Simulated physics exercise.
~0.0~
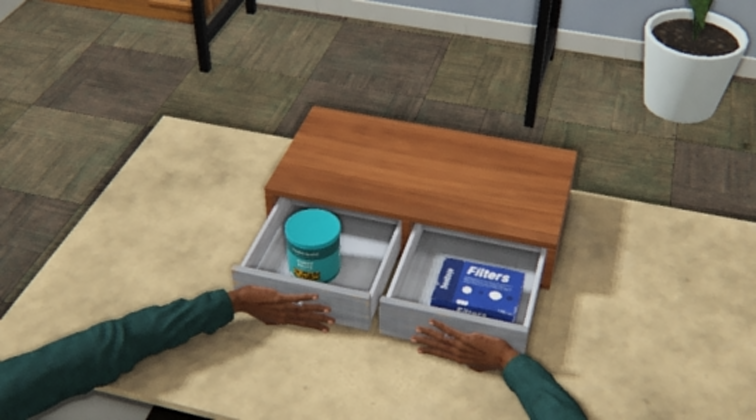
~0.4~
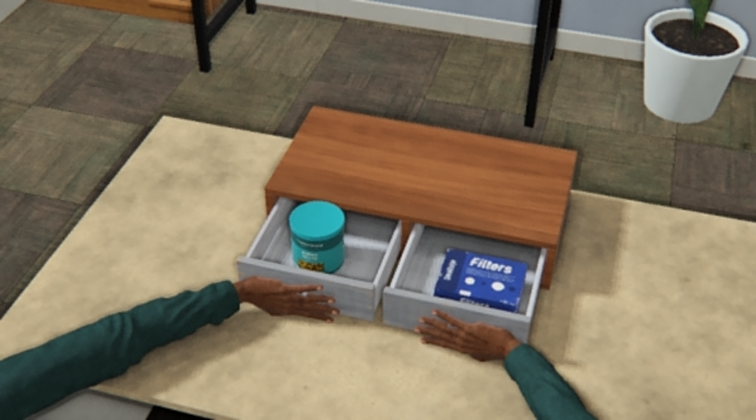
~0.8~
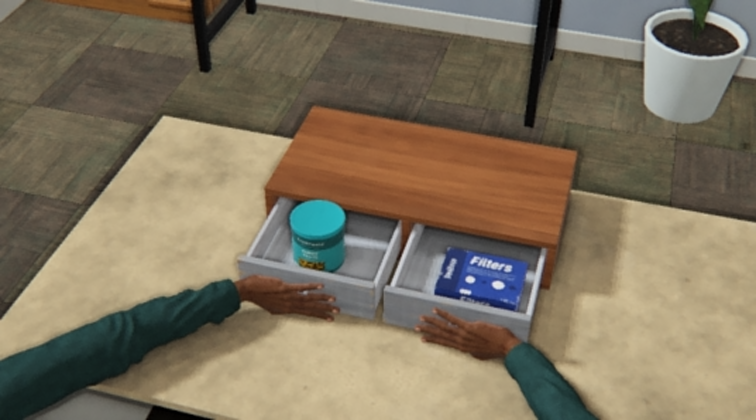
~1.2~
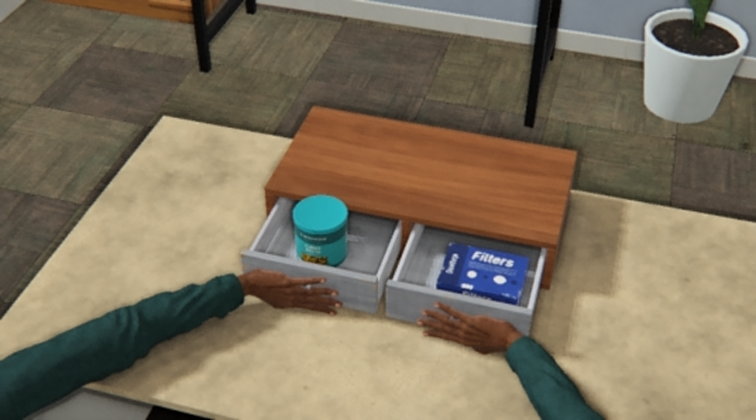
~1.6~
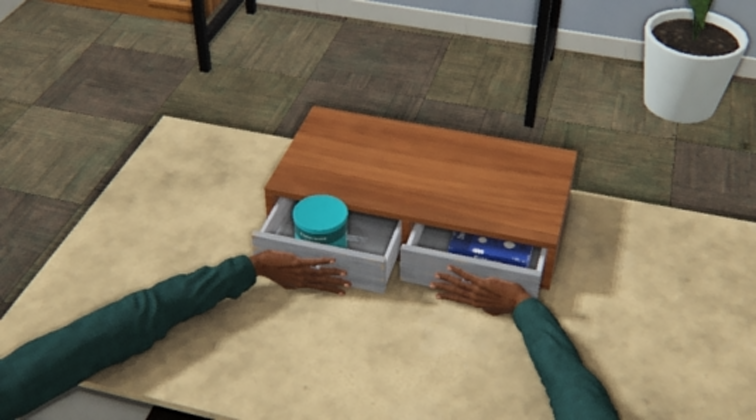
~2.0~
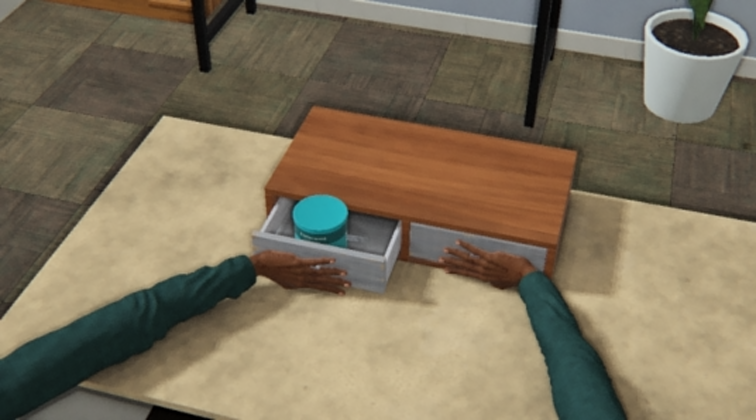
To begin with, two grey drawers stand open from a low wooden chest on a table, the left holding a turquoise tub and the right a blue box labelled Filters. A pair of hands in dark green sleeves rests against the drawer fronts, one on each. The hands push both drawers gradually inward, carrying the tub and box toward the chest. The right drawer then slides in further, its box slipping mostly under the top, and shuts flush. The left drawer stops short and stays ajar, with the tub still showing.
